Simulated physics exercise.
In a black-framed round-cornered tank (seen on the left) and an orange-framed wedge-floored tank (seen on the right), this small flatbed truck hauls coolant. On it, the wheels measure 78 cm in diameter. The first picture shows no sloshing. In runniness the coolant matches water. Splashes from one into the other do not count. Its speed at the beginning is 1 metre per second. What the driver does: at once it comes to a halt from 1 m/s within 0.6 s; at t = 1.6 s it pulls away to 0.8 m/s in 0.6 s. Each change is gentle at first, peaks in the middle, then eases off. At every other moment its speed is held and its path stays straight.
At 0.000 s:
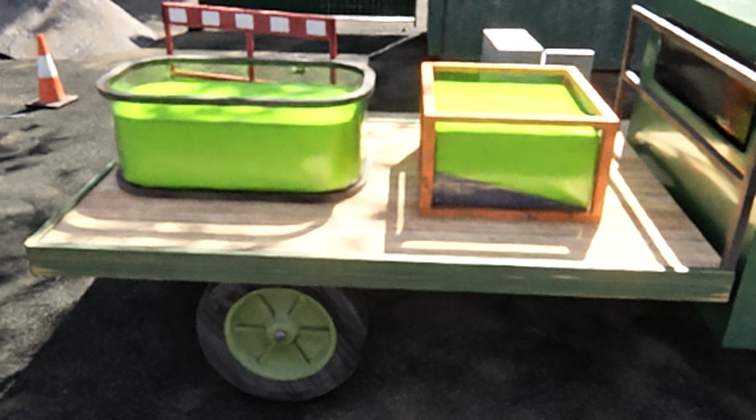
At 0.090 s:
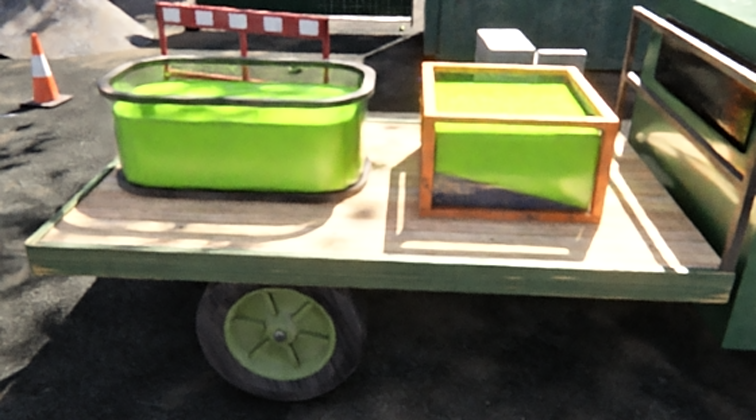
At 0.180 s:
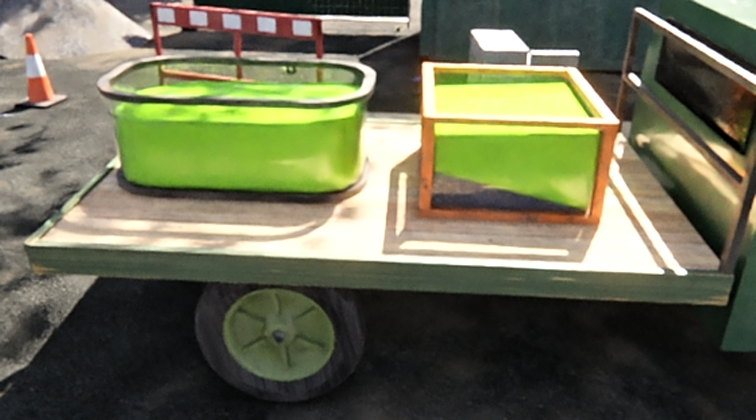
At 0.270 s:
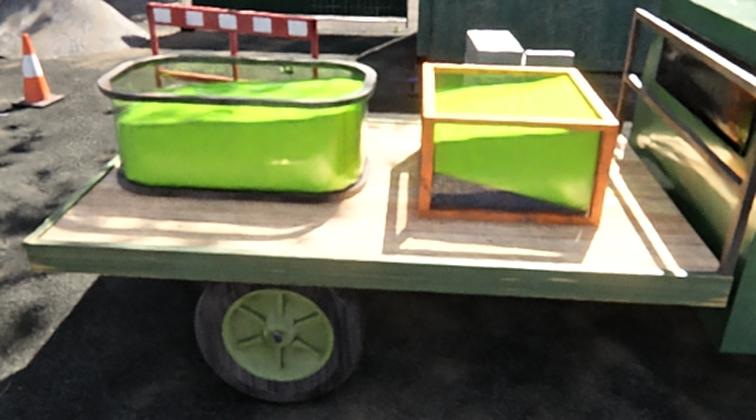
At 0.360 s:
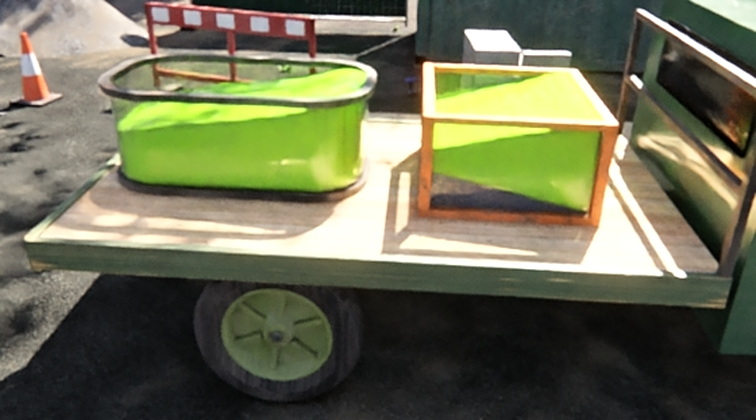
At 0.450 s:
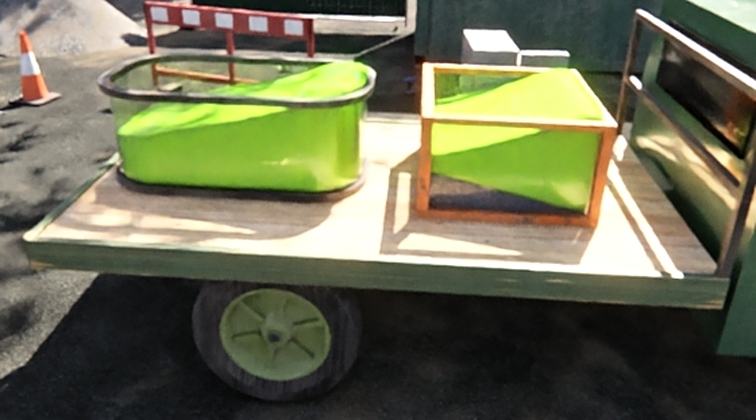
Bright green liquid fills two clear tanks on the wooden deck of a small flatbed truck, seen from the side and slightly above on sunlit dark asphalt. A black-framed rounded tank stands left and an orange-framed box right, with a cone and red-and-white barrier behind. The liquid starts nearly level, then climbs rightward and sinks leftward in both tanks, while the background shifts slightly left.
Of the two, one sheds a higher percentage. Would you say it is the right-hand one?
Yes.
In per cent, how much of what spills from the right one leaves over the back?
Roughly 60 percent.
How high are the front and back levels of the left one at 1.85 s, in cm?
Front: 34 cm; back: 32 cm.
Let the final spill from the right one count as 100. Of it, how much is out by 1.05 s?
Close to 20 in a hundred.
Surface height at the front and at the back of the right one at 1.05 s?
Around 30 cm toward the front, with 50 cm behind.
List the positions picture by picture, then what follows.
In the first frame, left tank, front level (335, 116), back level (130, 109); right tank, front level (582, 129); the front is on the right, levels are read along the near walls.
In the second frame, left tank, front level (335, 116), back level (131, 109); right tank, front level (582, 129).
In the third frame, left tank, front level (335, 115), back level (131, 112); right tank, back level (450, 127).
In the fourth frame, left tank, front level (335, 105), back level (133, 119); right tank, back level (450, 133).
In the fifth frame, left tank, front level (335, 94), back level (134, 125); right tank, front level (584, 114), back level (449, 140).
In the sixth frame, left tank, front level (334, 83), back level (134, 131); right tank, front level (584, 110), back level (447, 146).
After 1.05 s the left one has lost 2 per cent, over the front (front 33 cm, back 41 cm); the right one has lost 2 per cent, over the front (front 30 cm, back 51 cm).
After 1.85 s the left one has lost 4 per cent, over the front and the back, a little elsewhere (front 34 cm, back 33 cm); the right one has lost 3 per cent, over the front and the back, a little elsewhere (front 41 cm, back 33 cm).
After 2.75 s the left one has lost 4 per cent, over the front and the back, a little elsewhere (front 29 cm, back 36 cm); the right one has lost 8 per cent, mostly over the back, some over the front (front 51 cm, back 27 cm).
After 5.18 s the left one has lost 4 per cent, over the front and the back, a little elsewhere; the right one has lost 11 per cent, mostly over the back, some over the front.
